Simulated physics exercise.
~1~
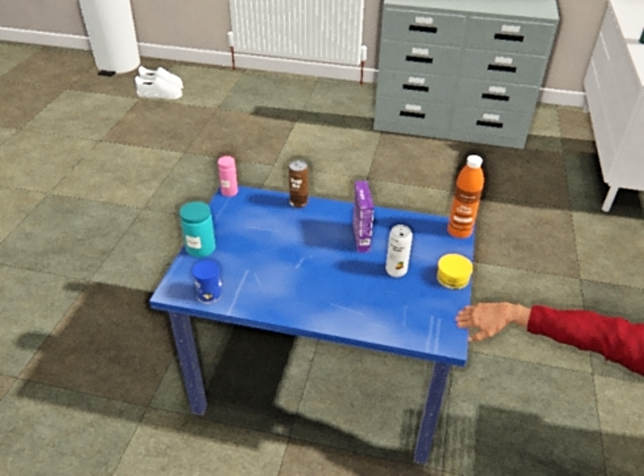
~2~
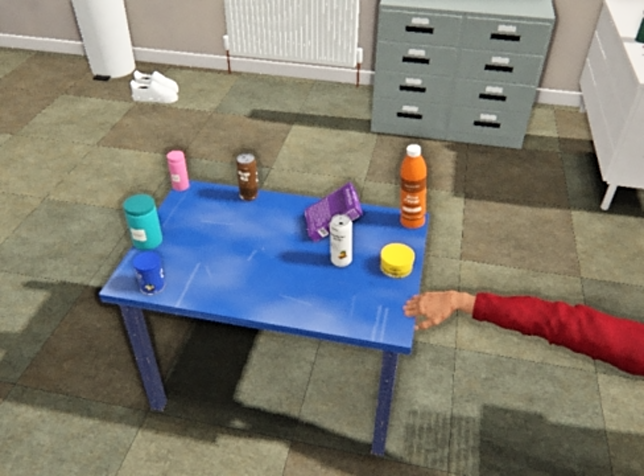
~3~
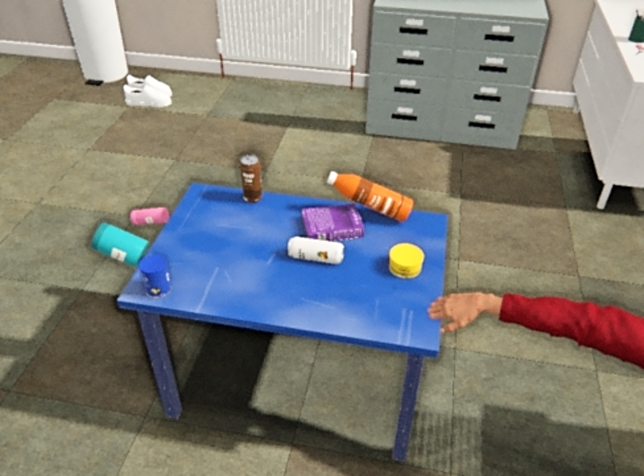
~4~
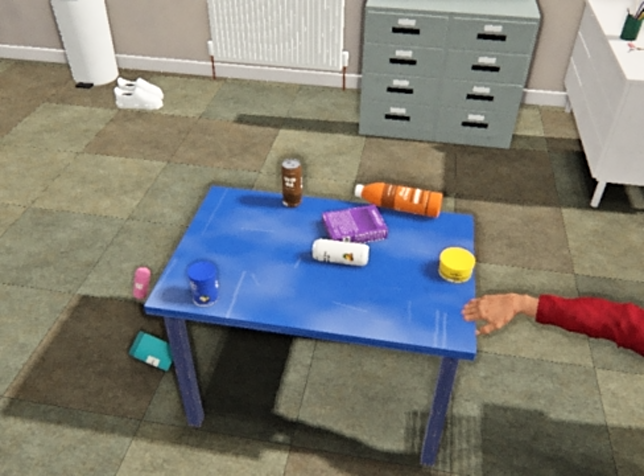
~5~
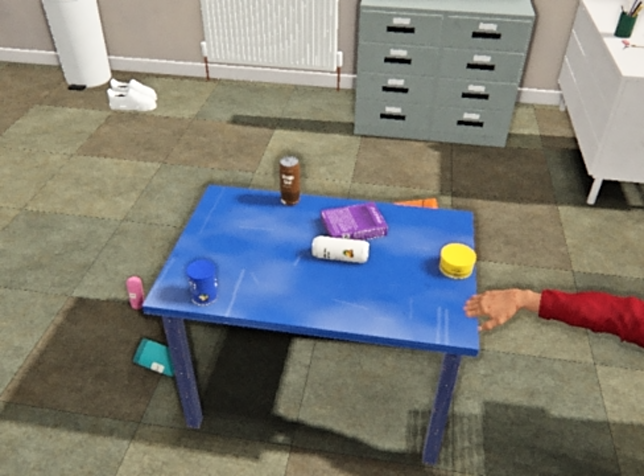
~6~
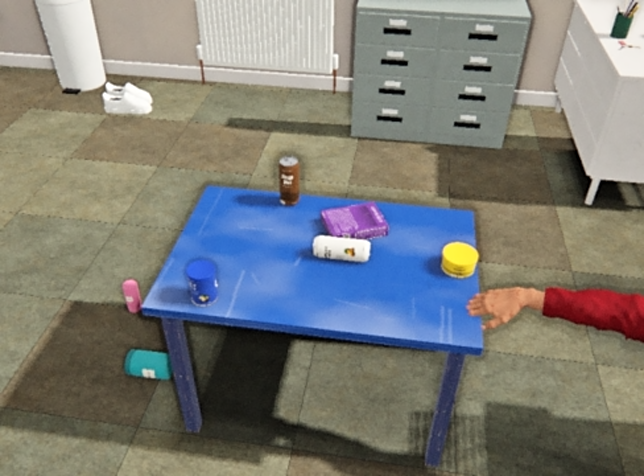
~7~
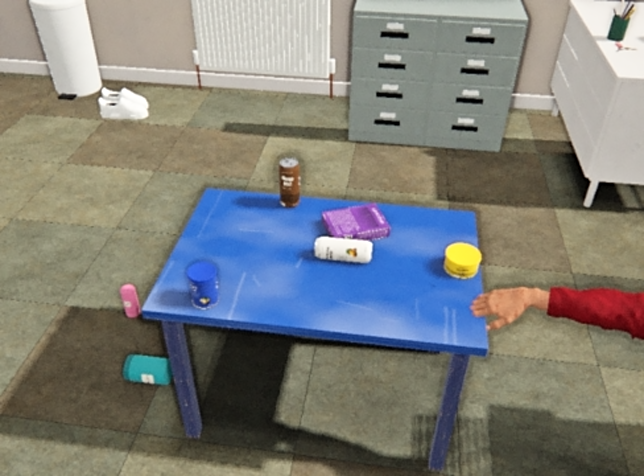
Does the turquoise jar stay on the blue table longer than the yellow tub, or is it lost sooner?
The turquoise jar is lost sooner. It falls off the left side of the table, while the yellow tub is still standing on top at the end.
